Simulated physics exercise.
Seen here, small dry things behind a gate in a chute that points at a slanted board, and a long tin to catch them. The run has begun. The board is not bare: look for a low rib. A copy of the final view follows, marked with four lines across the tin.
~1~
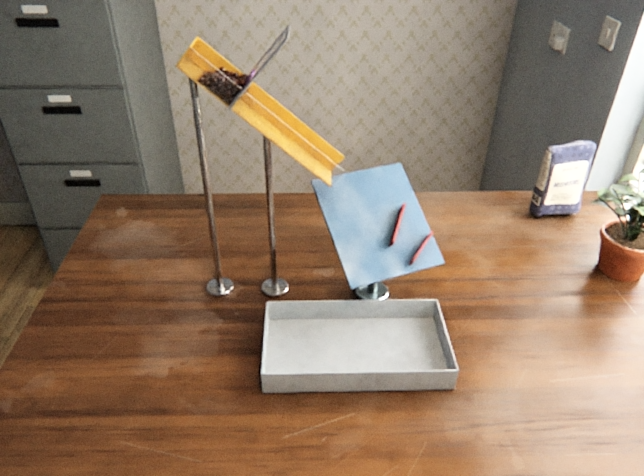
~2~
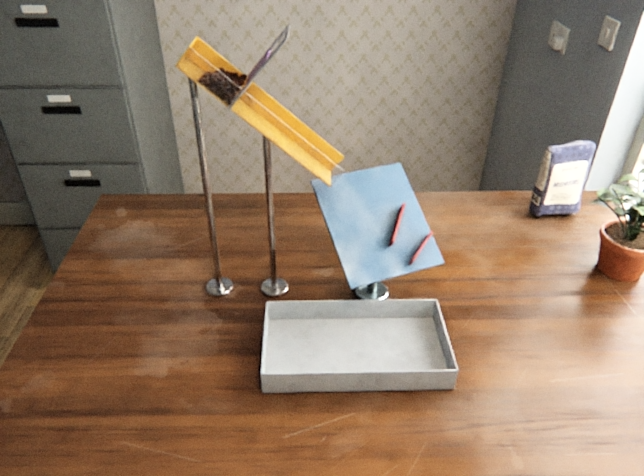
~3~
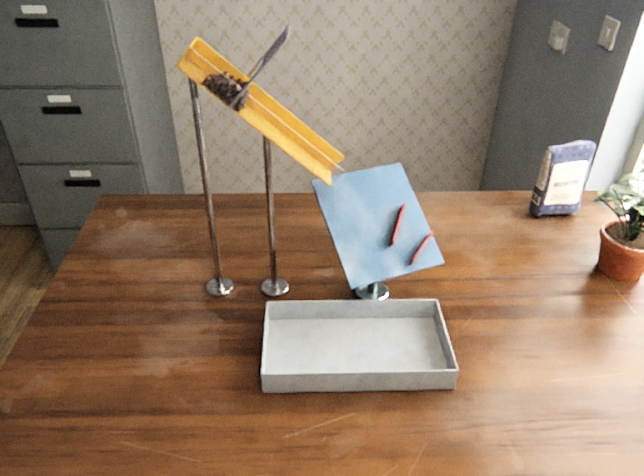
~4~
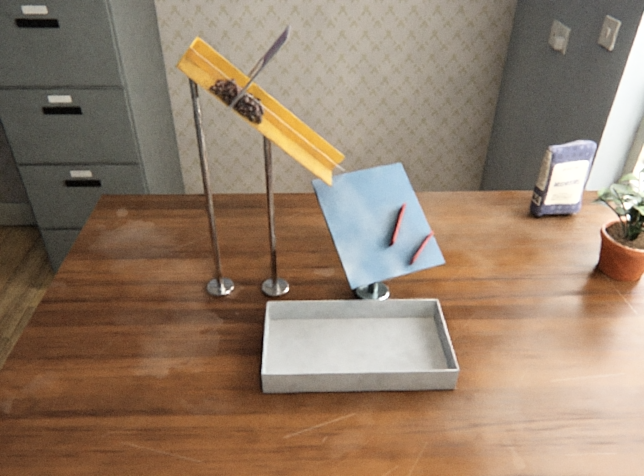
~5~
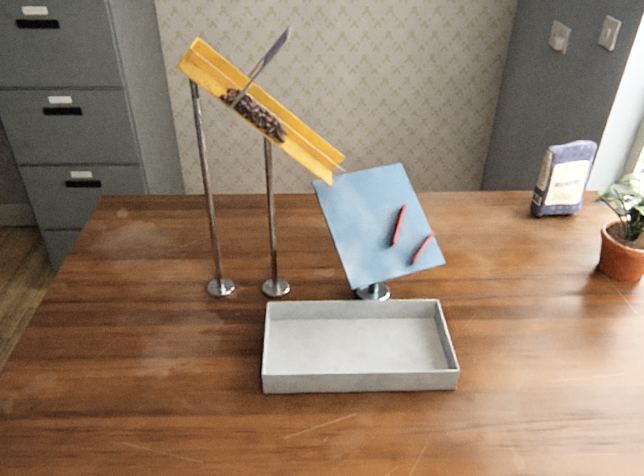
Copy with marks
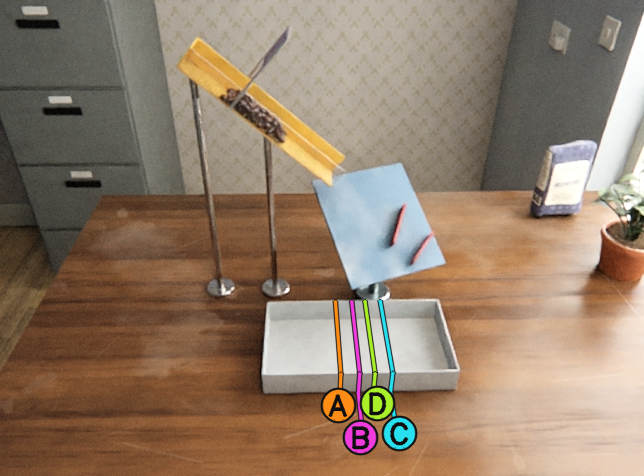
A wooden table fills the view, seen from slightly above, with grey drawers at left, patterned wallpaper behind, and a blue-and-white bag and potted plant at right. A yellow chute on metal poles slopes down to the right toward a tilted light-blue board with two red ribs, behind an empty pale grey tray. Small dark brown balls slide past a raised gate and stretch along the chute, while the camera stays still.
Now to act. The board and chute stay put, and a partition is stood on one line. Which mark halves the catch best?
Choose C.
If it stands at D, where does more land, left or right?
More lands on the right.
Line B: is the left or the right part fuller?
The right side.
On the marked copy, line A crosses the front rim at (340, 373); line B crosses the front rim at (359, 372); line C crosses the front rim at (392, 372); line D crosses the front rim at (375, 372).
If A is chosen, of what is caught, a stray few on the left of the divider, nearly all on the right.
If B is chosen, of what is caught, a small part on the left of the divider, nearly all on the right.
If C is chosen, of what is caught, about half on the left of the divider, about half on the right.
If D is chosen, of what is caught, a small part on the left of the divider, most on the right.
